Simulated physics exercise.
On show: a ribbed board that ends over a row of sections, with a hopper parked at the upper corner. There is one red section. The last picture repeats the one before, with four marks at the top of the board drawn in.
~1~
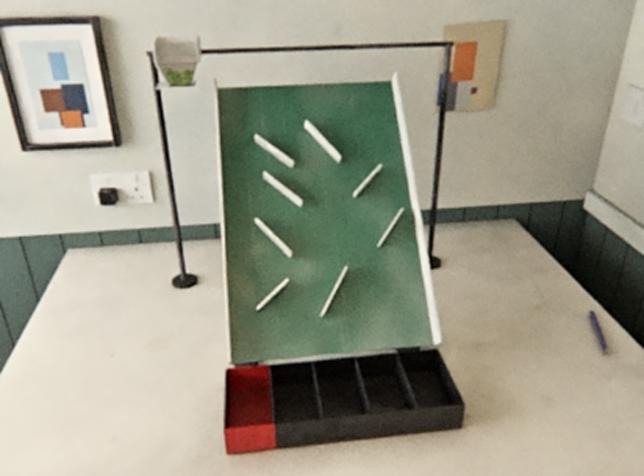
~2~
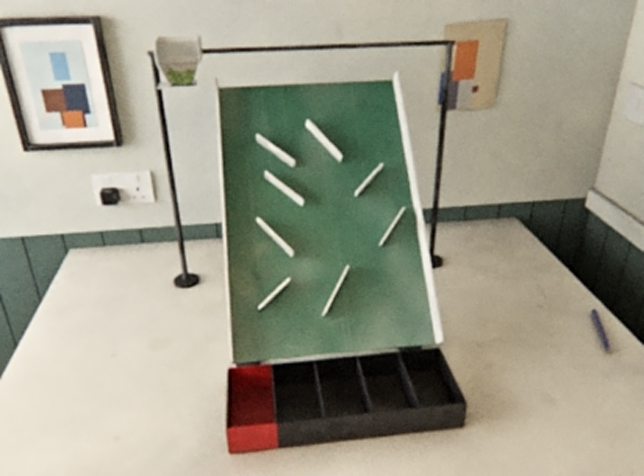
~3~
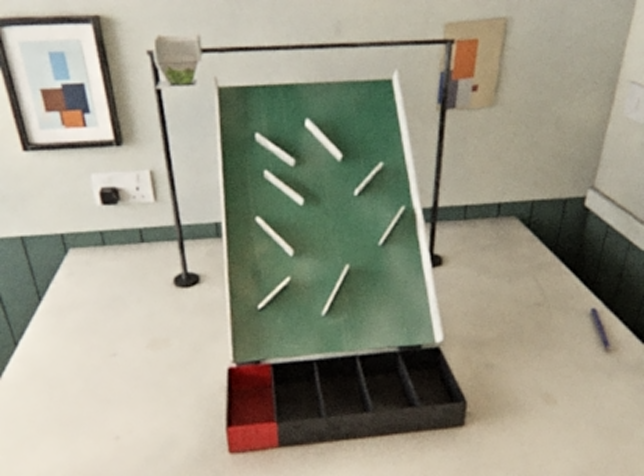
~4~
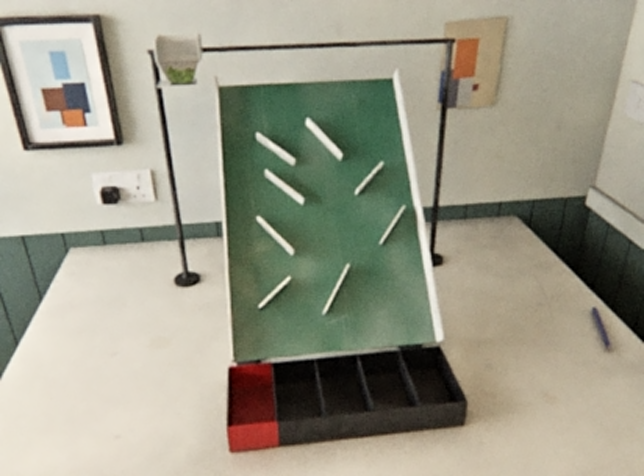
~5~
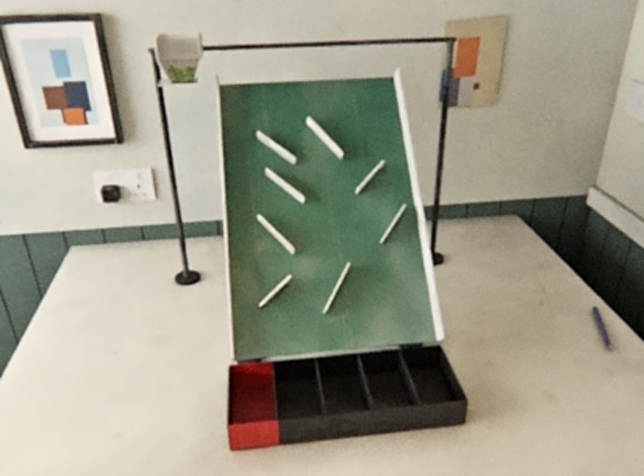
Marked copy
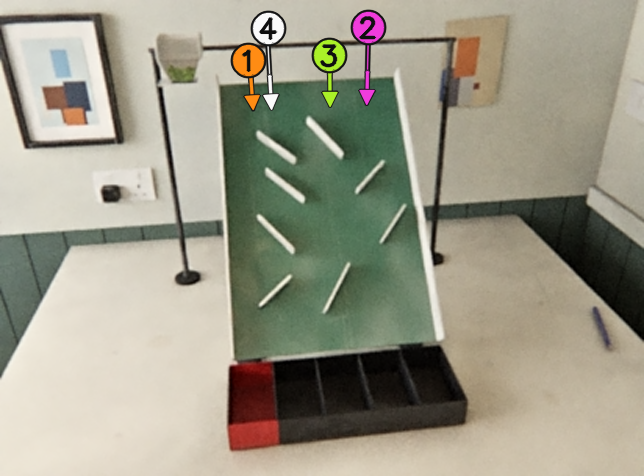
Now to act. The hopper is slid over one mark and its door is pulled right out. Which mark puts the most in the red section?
Best: 1.
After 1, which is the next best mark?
That would be 4.
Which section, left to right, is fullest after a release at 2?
The second.
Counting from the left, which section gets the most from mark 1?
The first from the left.
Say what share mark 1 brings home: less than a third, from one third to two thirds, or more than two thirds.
It is from one third to two thirds.
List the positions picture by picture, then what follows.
In the first frame, hopper at (182, 78), dried peas, door shut.
In the second frame, ribs (257, 134) to (295, 161), (307, 120) to (342, 156), (265, 172) to (303, 201).
In the third frame, ribs (357, 191) to (382, 163), (257, 217) to (293, 252), (382, 241) to (404, 206).
In the fourth frame, ribs (260, 306) to (290, 277), (324, 312) to (349, 264).
In the fifth frame, red section at (254, 434), number 1 of 5 from the left.
On the marked copy, mark 1 meets the board at (252, 104); mark 2 meets the board at (366, 99); mark 3 meets the board at (330, 101); mark 4 meets the board at (271, 104).
If 1 is chosen, about half in the red section, about half in other sections.
If 2 is chosen, none in the red section, nearly all in other sections, a stray few outside the box.
If 3 is chosen, a stray few in the red section, nearly all in other sections.
If 4 is chosen, a small part in the red section, most in other sections, a small part outside the box.
